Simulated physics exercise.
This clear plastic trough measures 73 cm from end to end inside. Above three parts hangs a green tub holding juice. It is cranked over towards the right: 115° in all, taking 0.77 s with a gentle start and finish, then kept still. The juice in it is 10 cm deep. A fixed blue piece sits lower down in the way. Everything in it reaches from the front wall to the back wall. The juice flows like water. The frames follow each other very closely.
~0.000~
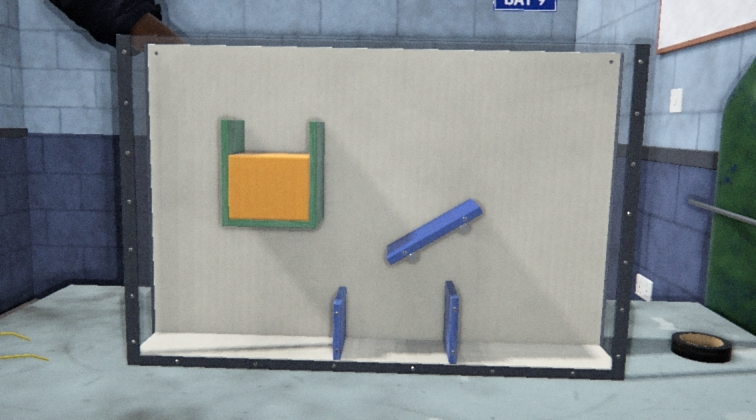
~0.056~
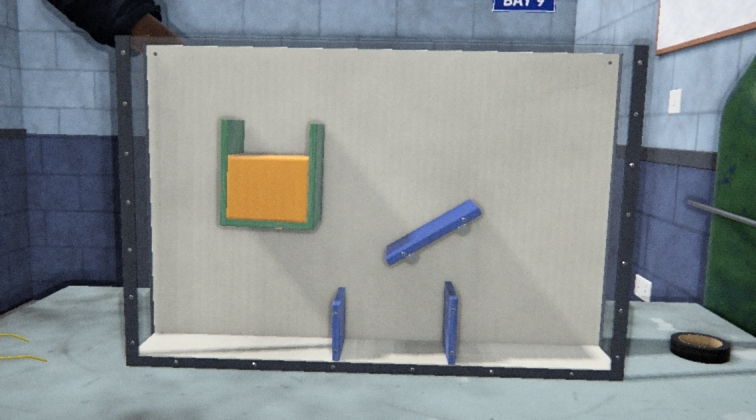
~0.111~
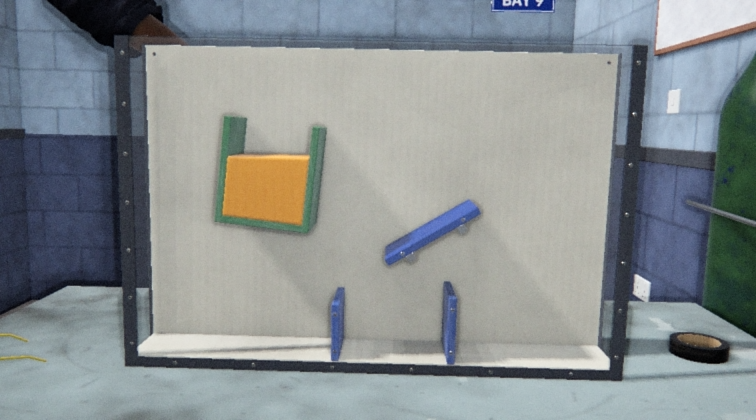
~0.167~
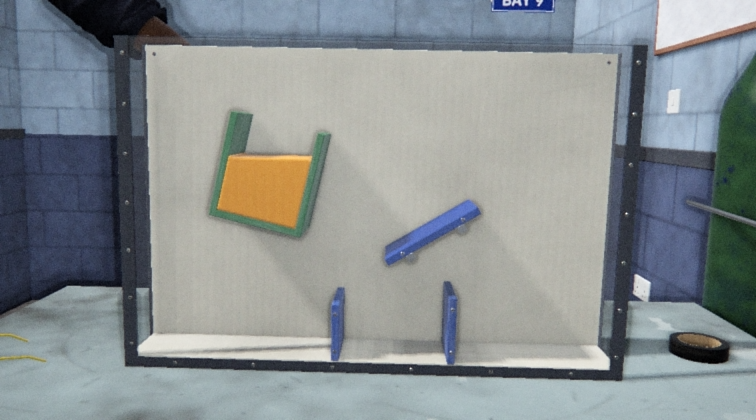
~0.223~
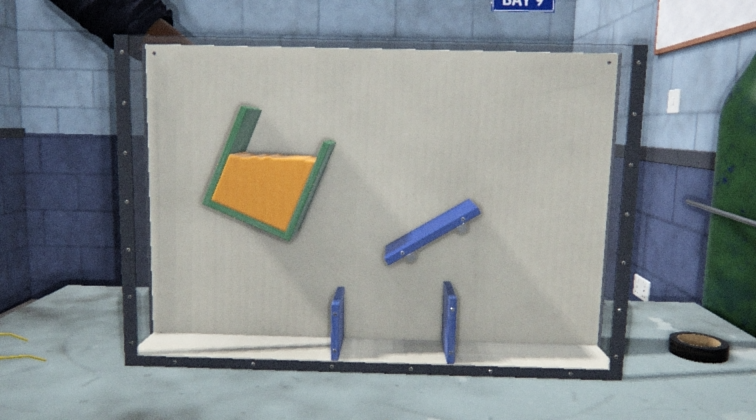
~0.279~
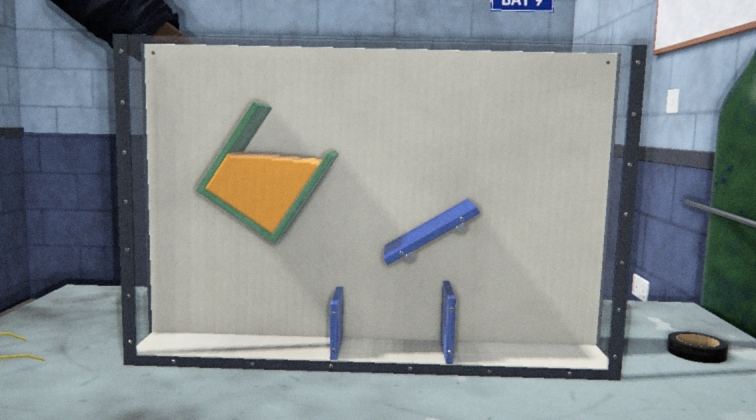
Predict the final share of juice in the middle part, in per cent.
The middle part gets about 75 per cent.
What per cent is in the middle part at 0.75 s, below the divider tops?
About 56 per cent.
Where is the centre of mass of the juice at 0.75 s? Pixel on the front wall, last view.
Around (343, 286).
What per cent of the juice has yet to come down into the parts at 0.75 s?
Some 45 per cent.
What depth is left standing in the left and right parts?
In turn 0.5 and 1.0 cm.
By 0.49 s the parts hold 0, 0 and 0 per cent, with 100 still above them.
By 0.75 s the parts hold 0, 55 and 0 per cent, with 45 still above them.
By 1.10 s the parts hold 3, 67 and 12 per cent, with 18 still above them.
At rest it is 3 per cent left, 77 middle, 19 right.
